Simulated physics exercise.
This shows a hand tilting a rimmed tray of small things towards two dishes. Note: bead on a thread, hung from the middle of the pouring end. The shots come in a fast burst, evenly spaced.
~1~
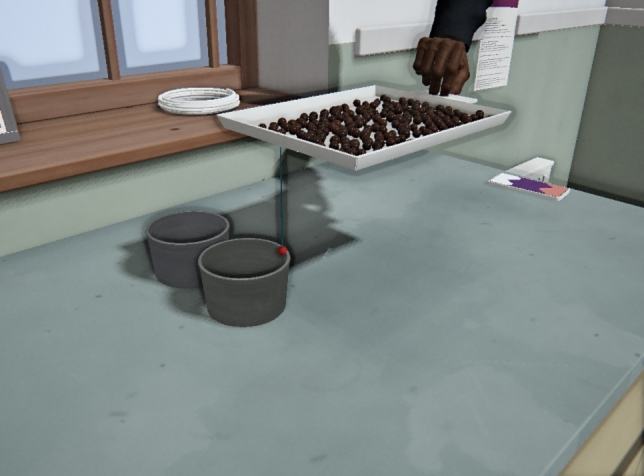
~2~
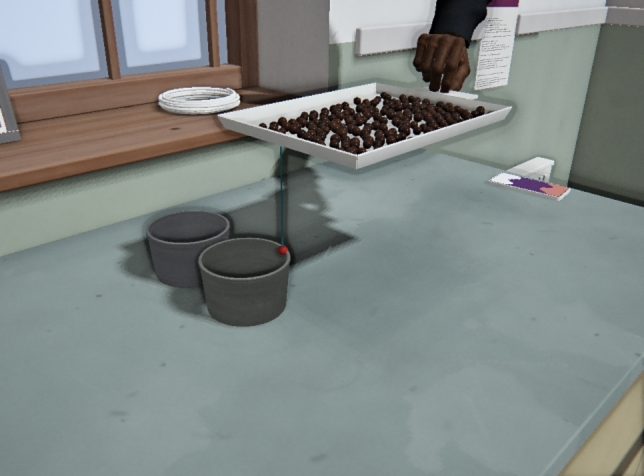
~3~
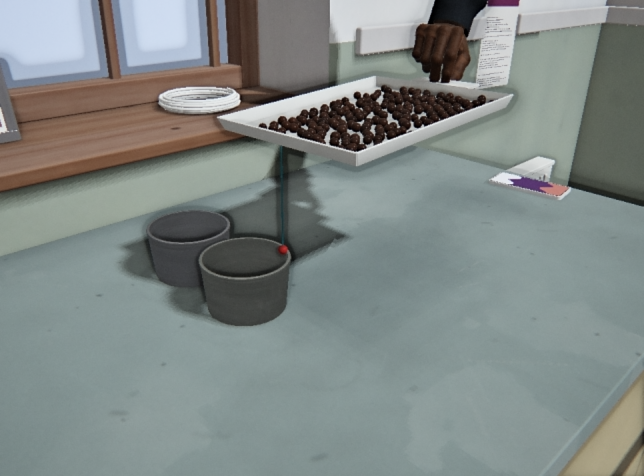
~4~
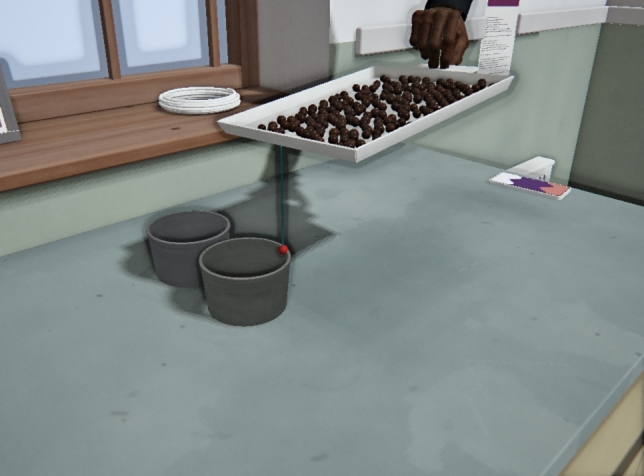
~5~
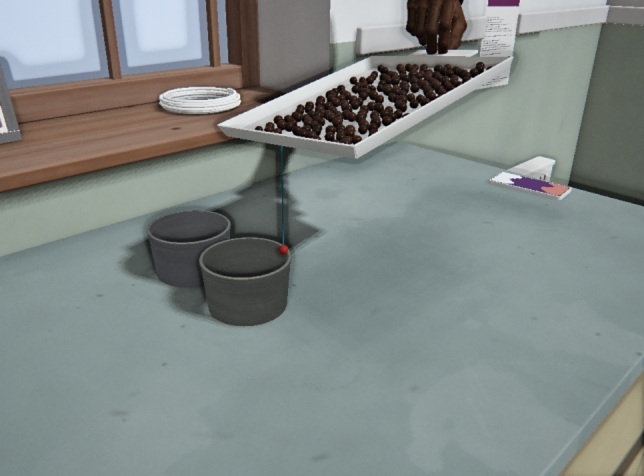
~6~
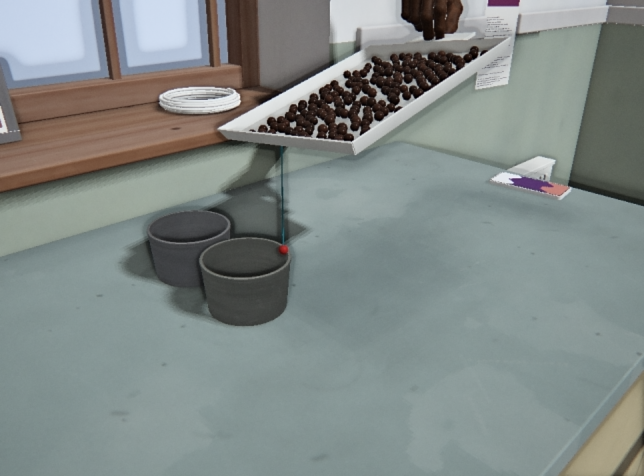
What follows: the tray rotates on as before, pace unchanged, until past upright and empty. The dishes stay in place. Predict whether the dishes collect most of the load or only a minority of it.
So the dishes get the majority of the load, I reckon.
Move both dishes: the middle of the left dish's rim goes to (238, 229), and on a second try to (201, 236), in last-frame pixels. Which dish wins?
At place one the left of the pair; at place two the left of the pair.
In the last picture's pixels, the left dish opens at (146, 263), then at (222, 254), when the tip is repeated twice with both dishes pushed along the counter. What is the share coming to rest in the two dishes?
You'd get 10 in a hundred the first time and 60 in a hundred the second.
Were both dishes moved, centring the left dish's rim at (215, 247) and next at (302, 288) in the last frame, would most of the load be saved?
With the first shift the pair saves beyond half; with the second, less than a half.
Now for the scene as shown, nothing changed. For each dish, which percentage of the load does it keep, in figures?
Left dish: 30 %, right dish: 30 %.
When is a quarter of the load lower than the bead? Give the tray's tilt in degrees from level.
Near 60 degrees.
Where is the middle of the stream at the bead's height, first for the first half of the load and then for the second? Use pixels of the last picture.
First part (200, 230), rest (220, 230).
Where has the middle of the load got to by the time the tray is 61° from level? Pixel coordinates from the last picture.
I'd put the middle close to (224, 180).
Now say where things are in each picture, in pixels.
Corners of the pouring end (224, 115) and (357, 155), level; middle of the load (383, 123), chocolate balls; left dish (155, 257); right dish (209, 292); bead on its thread (282, 251), in the first frame.
Corners of the pouring end (224, 115) and (357, 153), level; middle of the load (383, 121), in the second frame.
Corners of the pouring end (224, 117) and (356, 150), tipped barely, lowest at the left corner; middle of the load (383, 115), in the third frame.
Corners of the pouring end (224, 120) and (355, 147), tipped a little, lowest at the left corner; middle of the load (382, 107), in the fourth frame.
Corners of the pouring end (224, 124) and (354, 143), tipped a little, lowest at the left corner; middle of the load (379, 99), in the fifth frame.
Corners of the pouring end (224, 127) and (352, 140), tipped clearly, lowest at the left corner; middle of the load (372, 93), every one on the move; left dish (156, 256); right dish (211, 291), in the sixth frame.
Just after the last frame, tray tipped steeply; roughly half on the tray; about a tenth in the right dish; roughly a quarter in the left dish; about a tenth outside both; roughly a quarter in the air.
A moment on, tray tipped right over; roughly a third in the right dish; roughly a third in the left dish; roughly a third outside both; just a few in the air.
Further on, tray tipped past a quarter turn; roughly a third in the right dish; roughly a third in the left dish; roughly a third outside both.
When it is over, tray tipped past a quarter turn; roughly a third in the right dish; roughly a third in the left dish; roughly a third outside both.
